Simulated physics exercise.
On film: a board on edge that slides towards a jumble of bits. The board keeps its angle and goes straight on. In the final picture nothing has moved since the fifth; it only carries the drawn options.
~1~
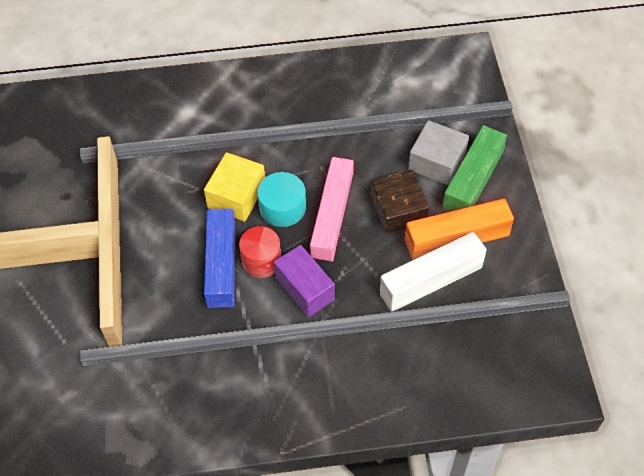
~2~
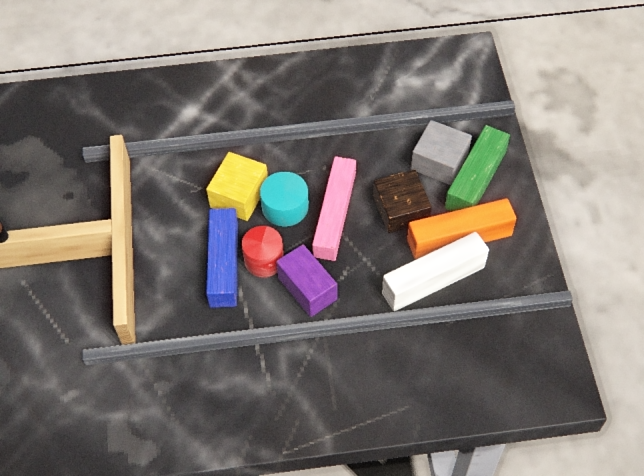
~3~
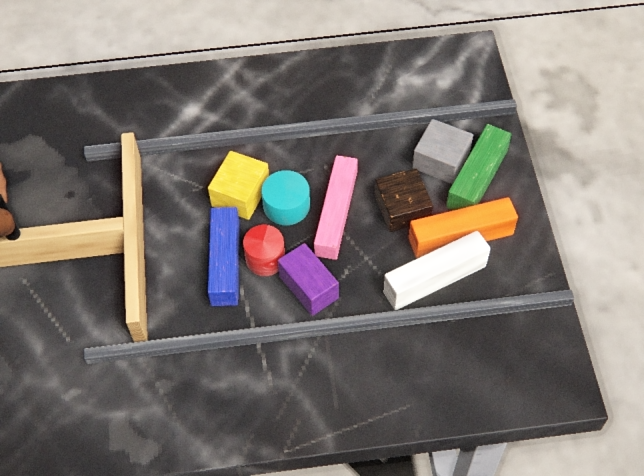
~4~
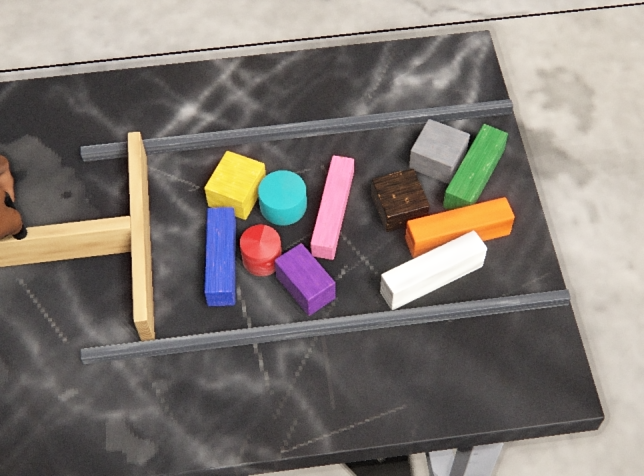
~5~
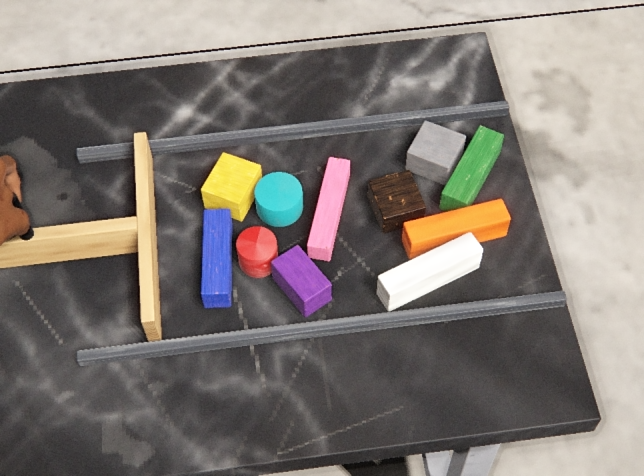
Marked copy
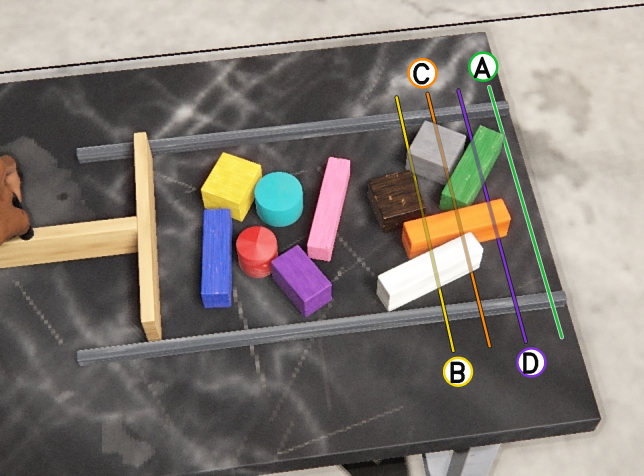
The video shows a wooden board on edge, fixed to a handle, sliding slowly right between two grey rails towards a jumble of coloured blocks, bars and tins, which stay in place as a brown shape enters at left.
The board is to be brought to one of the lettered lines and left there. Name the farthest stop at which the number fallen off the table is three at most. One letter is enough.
Up to line B.
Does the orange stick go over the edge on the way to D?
Yes.
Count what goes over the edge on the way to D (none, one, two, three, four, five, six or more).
Six or more.
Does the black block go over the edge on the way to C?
Yes.
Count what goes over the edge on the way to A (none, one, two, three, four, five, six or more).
In all, six or more.
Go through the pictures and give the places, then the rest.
Board (105, 226); grey block (438, 152); pink bar (332, 208), in the first frame.
Board (118, 224); orange stick (461, 229), in the second frame.
Board (129, 222); yellow block (239, 185), in the third frame.
Board (137, 221); black block (400, 201), in the fourth frame.
Board (143, 221); red tin (258, 252); white stick (430, 272); turquoise tin (279, 199), in the fifth frame.
On the marked copy, A at (523, 202); B at (423, 214); C at (456, 210); D at (489, 206).
With B. Early on, board (245, 209); purple block (312, 286); yellow block (269, 172).
Further on, board (344, 198); green bar (498, 170); orange stick (499, 232).
At the end, board (420, 189); green bar over the edge; orange stick over the edge; three fallen.
As for the rest, A drops eleven; C drops five; D drops seven.
